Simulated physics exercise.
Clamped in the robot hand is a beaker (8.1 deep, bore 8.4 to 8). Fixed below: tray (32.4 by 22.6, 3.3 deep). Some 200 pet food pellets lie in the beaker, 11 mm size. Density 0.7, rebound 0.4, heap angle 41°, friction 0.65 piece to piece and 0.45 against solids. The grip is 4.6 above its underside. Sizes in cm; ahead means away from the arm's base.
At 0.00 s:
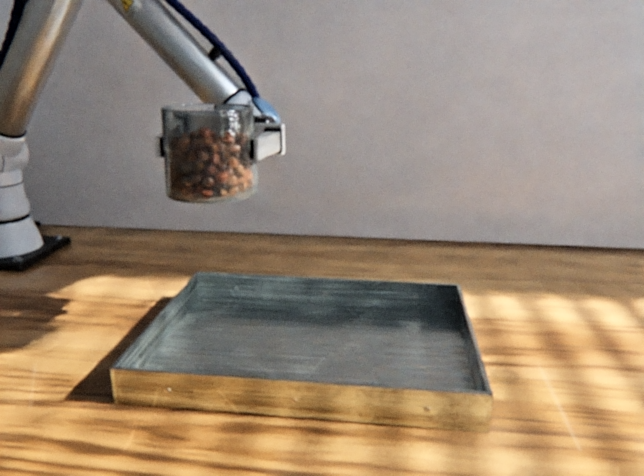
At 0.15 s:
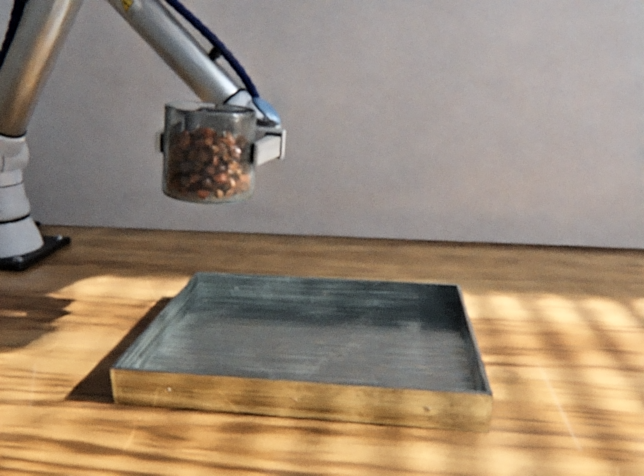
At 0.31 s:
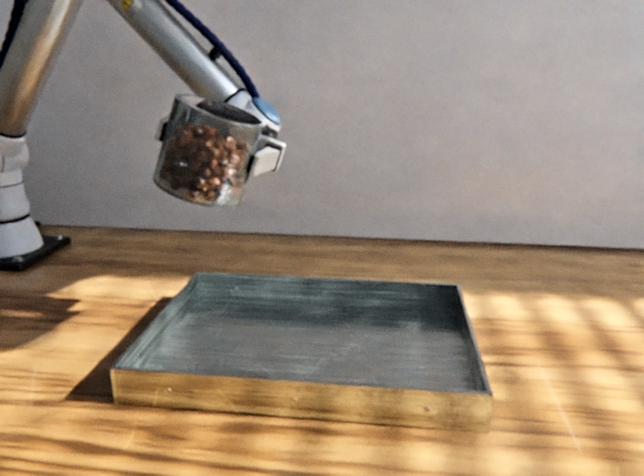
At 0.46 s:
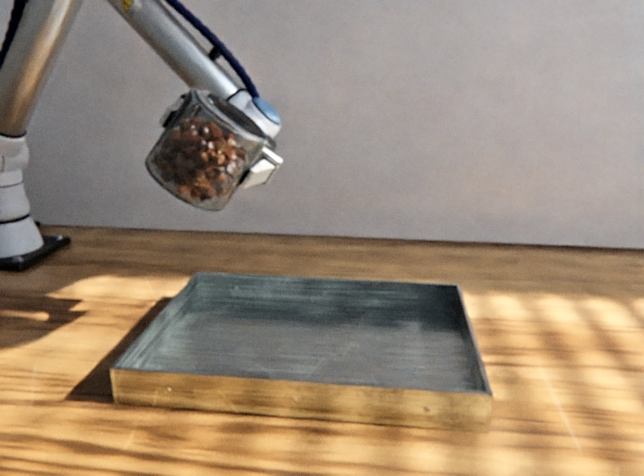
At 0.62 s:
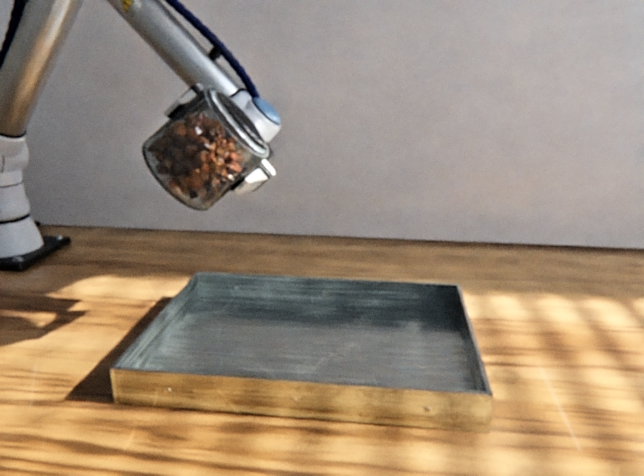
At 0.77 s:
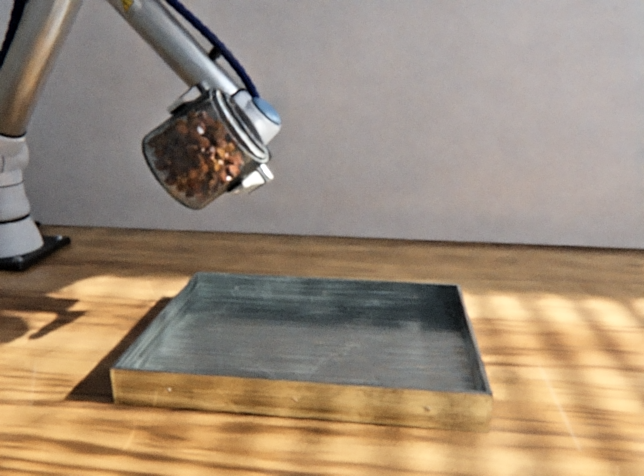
A clear beaker of brown pellets, gripped by a robot arm above an empty shallow tray on a wooden table, started upright, then tilted steadily forward to a steep slant, the pellets still inside.
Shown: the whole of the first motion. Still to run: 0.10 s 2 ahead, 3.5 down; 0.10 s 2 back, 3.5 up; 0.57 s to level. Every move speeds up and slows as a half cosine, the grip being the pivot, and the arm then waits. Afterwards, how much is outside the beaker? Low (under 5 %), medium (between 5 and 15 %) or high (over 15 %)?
Answer: Low; under 5 % of the pet food pellets finish outside the beaker.
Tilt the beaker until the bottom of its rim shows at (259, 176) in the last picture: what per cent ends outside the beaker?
About 5 per cent.
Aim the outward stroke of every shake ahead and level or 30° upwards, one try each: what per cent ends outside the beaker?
About 10 and 20 per cent.
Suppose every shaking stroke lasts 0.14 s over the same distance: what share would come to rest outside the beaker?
In that case some 0 per cent.
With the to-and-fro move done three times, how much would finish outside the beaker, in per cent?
In that case some 0 per cent.
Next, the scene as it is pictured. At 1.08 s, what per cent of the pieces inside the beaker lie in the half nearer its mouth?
Roughly 25 per cent.
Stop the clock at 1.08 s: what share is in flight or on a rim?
Some 0 per cent.
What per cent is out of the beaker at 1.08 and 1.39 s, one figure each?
In turn: 0, 0.
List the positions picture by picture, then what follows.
In the first picture, beaker middle at (211, 152), level; upper third of the load around (210, 149), from x 175 to 250, top at y 135; 205 in the beaker.
In the second picture, beaker middle at (210, 152), tilted 5° forward; upper third of the load around (208, 149), from x 170 to 245, top at y 135.
In the third picture, beaker middle at (209, 152), tilted 19° forward; upper third of the load around (200, 148), from x 165 to 245, top at y 130.
In the fourth picture, beaker middle at (207, 151), tilted 36° forward; upper third of the load around (192, 145), from x 155 to 240, top at y 125.
In the fifth picture, beaker middle at (206, 150), tilted 50° forward; upper third of the load around (189, 140), from x 155 to 240, top at y 120.
In the sixth picture, beaker middle at (206, 150), tilted 55° forward; upper third of the load around (189, 137), from x 155 to 235, top at y 115; 205 in the beaker.
After 1.08 s, tilted 50° forward, highest piece 23 above the table; 205 in the beaker.
After 1.39 s, tilted 9° forward, highest piece 24 above the table; 205 in the beaker.
After 1.74 s, level, highest piece 24 above the table; 205 in the beaker.
After 2.79 s, level, highest piece 24 above the table; 205 in the beaker.
At rest, 205 in the beaker. That is 0 % outside the beaker.
